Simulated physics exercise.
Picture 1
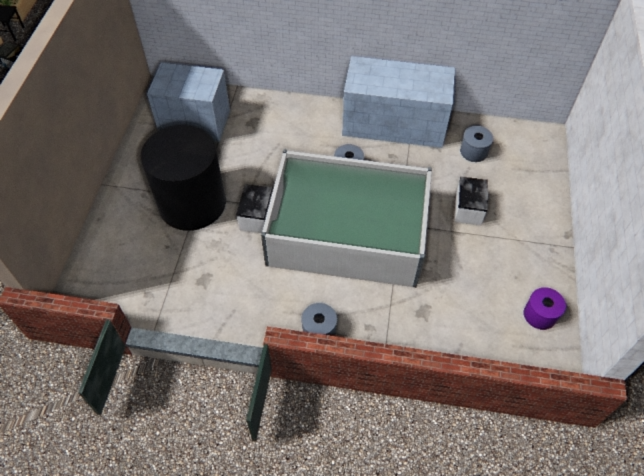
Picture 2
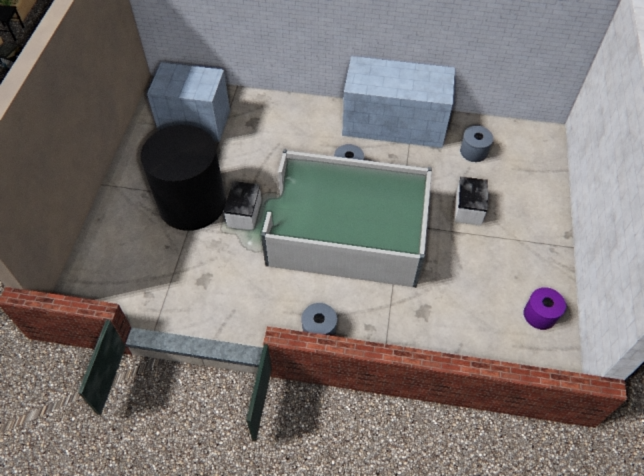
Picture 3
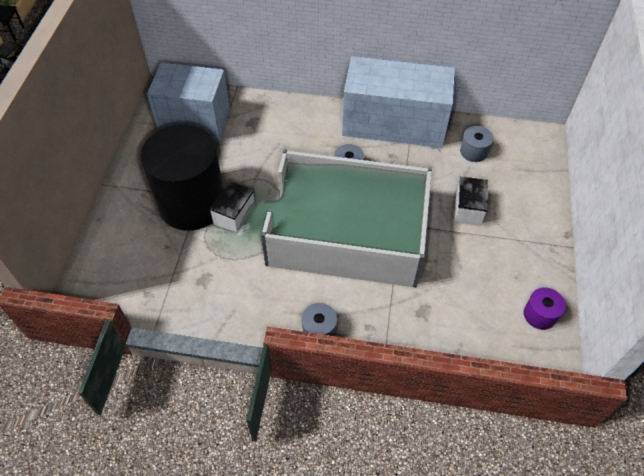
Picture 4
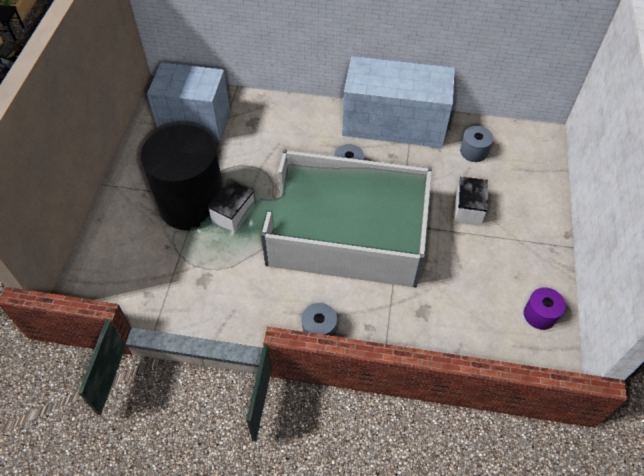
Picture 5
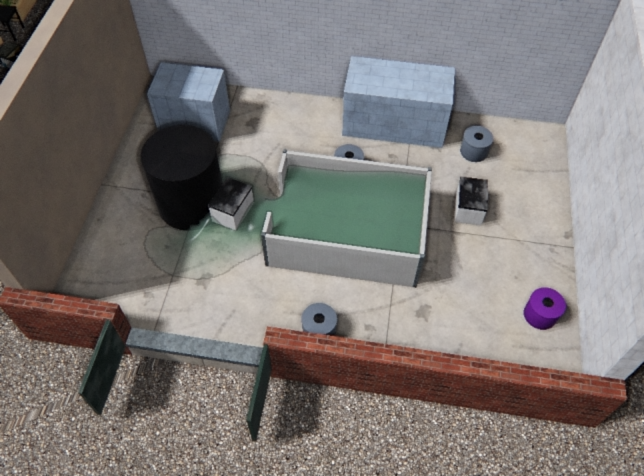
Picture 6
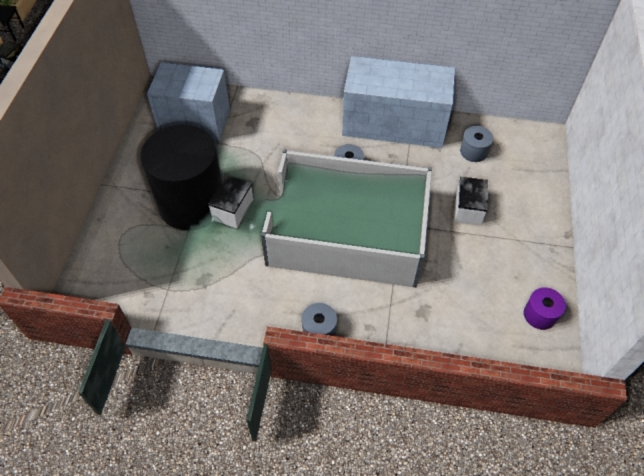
In the video, the left side of a tank of green water in a walled court opens, and a small box beside it shifts left toward a black cylinder while water spreads across the floor around them.
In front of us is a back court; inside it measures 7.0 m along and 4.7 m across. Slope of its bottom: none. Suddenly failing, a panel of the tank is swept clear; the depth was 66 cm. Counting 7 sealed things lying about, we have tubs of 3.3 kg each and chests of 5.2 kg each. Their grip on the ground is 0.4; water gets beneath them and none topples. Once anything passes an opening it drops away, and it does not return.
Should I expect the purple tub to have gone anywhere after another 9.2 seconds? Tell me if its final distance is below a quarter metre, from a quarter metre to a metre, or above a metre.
Its final distance is below a quarter metre.
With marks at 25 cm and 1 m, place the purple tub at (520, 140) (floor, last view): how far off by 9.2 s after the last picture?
Put there, it remains roughly in place.
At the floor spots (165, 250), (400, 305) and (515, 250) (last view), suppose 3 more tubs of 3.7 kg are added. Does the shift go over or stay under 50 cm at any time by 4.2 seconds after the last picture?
Well, in that order it's higher, lower and lower.
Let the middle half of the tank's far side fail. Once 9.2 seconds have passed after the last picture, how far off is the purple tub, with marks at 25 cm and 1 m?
The answer: The purple tub is taken far off.
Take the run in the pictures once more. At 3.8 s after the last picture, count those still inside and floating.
The number is 2.
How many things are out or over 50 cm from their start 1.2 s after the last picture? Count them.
The number I get is 0.
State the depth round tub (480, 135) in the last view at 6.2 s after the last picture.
About 1 cm.
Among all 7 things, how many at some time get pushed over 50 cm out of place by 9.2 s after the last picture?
The number is 3.
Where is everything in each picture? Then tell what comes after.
The first picture shows the purple tub at (548, 303) rests on the ground; 2.9 m2 under water; 0 of 7 have shifted.
The second picture shows the purple tub at (548, 303) rests on the ground; 3.2 m2 under water; 1 of 7 have shifted.
The third picture shows the purple tub at (548, 303), on the bottom; 3.9 m2 under water; 1 of 7 have shifted.
The fourth picture shows the purple tub at (548, 303), on the bottom; water covers 4.5 m2; 1 of 7 have shifted.
The fifth picture shows the purple tub at (548, 303) rests on the ground; water covers 5.1 m2; 1 of 7 have shifted.
The sixth picture shows the purple tub at (548, 303) rests on the ground; 5.8 m2 under water; 1 of 7 have shifted.
Then, 1.2 s after the last picture the purple tub is near (548, 303), 0.0 m from its start, aground; 0 of 7 are out; 1 afloat.
Then, 3.8 s after the last picture the purple tub is near (548, 303), 0.0 m from its start, aground; 0 of 7 are out; 2 afloat.
Then, 6.2 s after the last picture the purple tub is near (548, 303), 0.0 m from its start, aground; 1 of 7 are out; 1 afloat.
Then, 9.2 s after the last picture the purple tub is near (548, 303), 0.0 m from its start, aground; 1 of 7 are out; 1 afloat.
